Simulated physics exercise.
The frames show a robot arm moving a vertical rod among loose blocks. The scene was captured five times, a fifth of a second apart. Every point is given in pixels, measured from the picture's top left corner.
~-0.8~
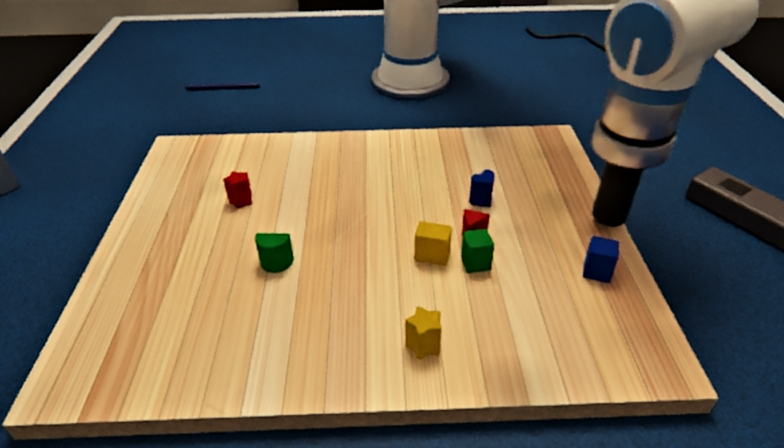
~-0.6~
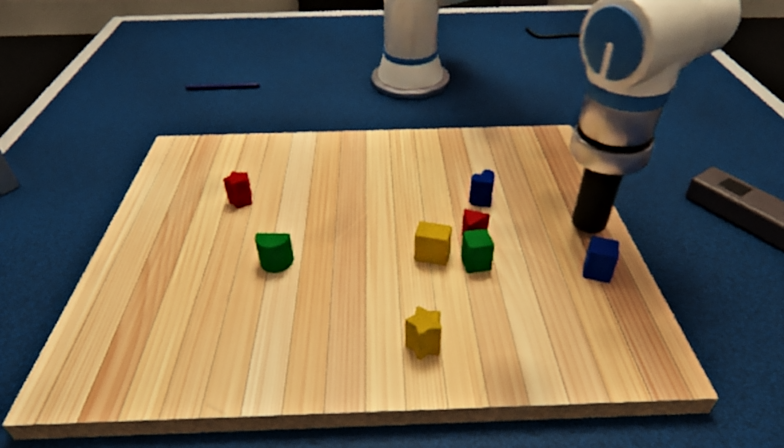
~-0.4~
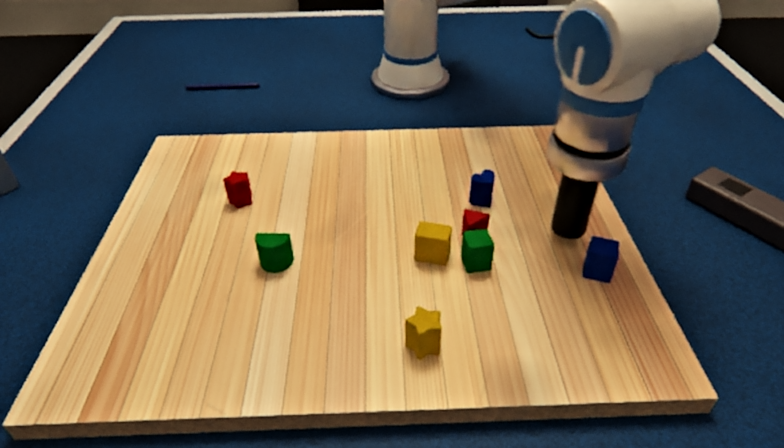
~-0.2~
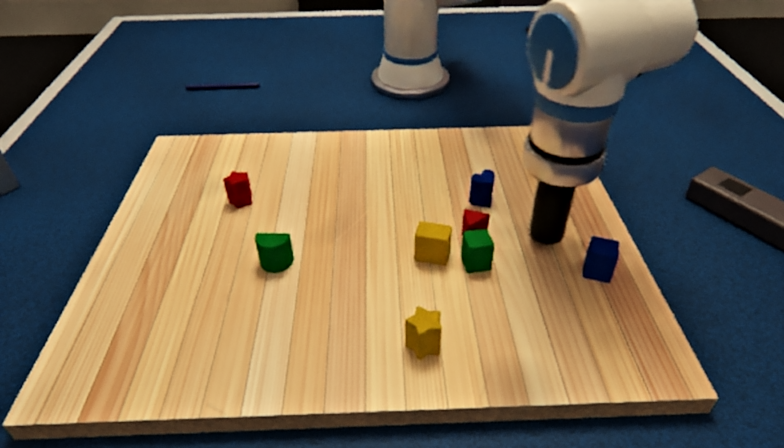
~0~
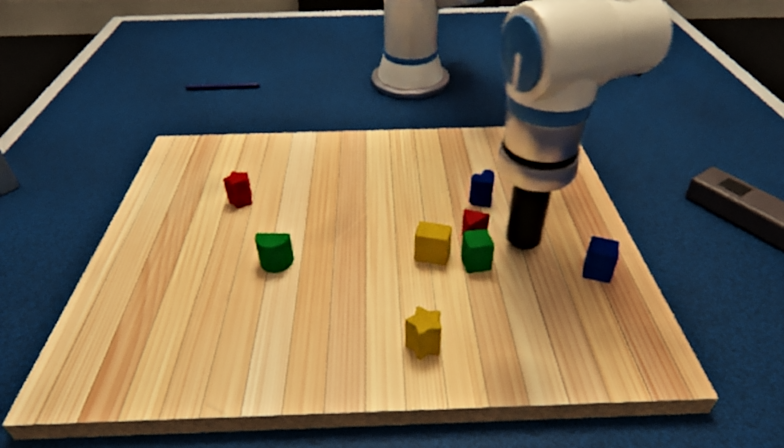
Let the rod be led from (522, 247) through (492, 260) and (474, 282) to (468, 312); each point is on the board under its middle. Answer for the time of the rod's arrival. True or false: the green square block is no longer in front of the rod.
True
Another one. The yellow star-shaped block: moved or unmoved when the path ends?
Once the path is done, it remains where it sat before.
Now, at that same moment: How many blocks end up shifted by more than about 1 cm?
The result: One block.
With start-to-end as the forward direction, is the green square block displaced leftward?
That would be a no.
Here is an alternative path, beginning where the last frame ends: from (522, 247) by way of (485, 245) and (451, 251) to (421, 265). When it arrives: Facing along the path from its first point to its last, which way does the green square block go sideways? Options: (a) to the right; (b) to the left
Choice b: To the left.
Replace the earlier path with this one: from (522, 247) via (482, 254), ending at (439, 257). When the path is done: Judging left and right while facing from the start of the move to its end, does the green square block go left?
Yes
What follows on the original path. One third of the way, rod at (493, 252); green square block at (467, 242).
Two thirds of the way, rod at (475, 275); yellow rectangular block at (429, 230), turned 20° clockwise; green square block at (444, 254), turned 15° clockwise.
At the end, rod at (469, 304); yellow star-shaped block still; yellow rectangular block at (429, 230), turned 20° clockwise; red three-sided block still; green square block at (443, 255), turned 20° clockwise.
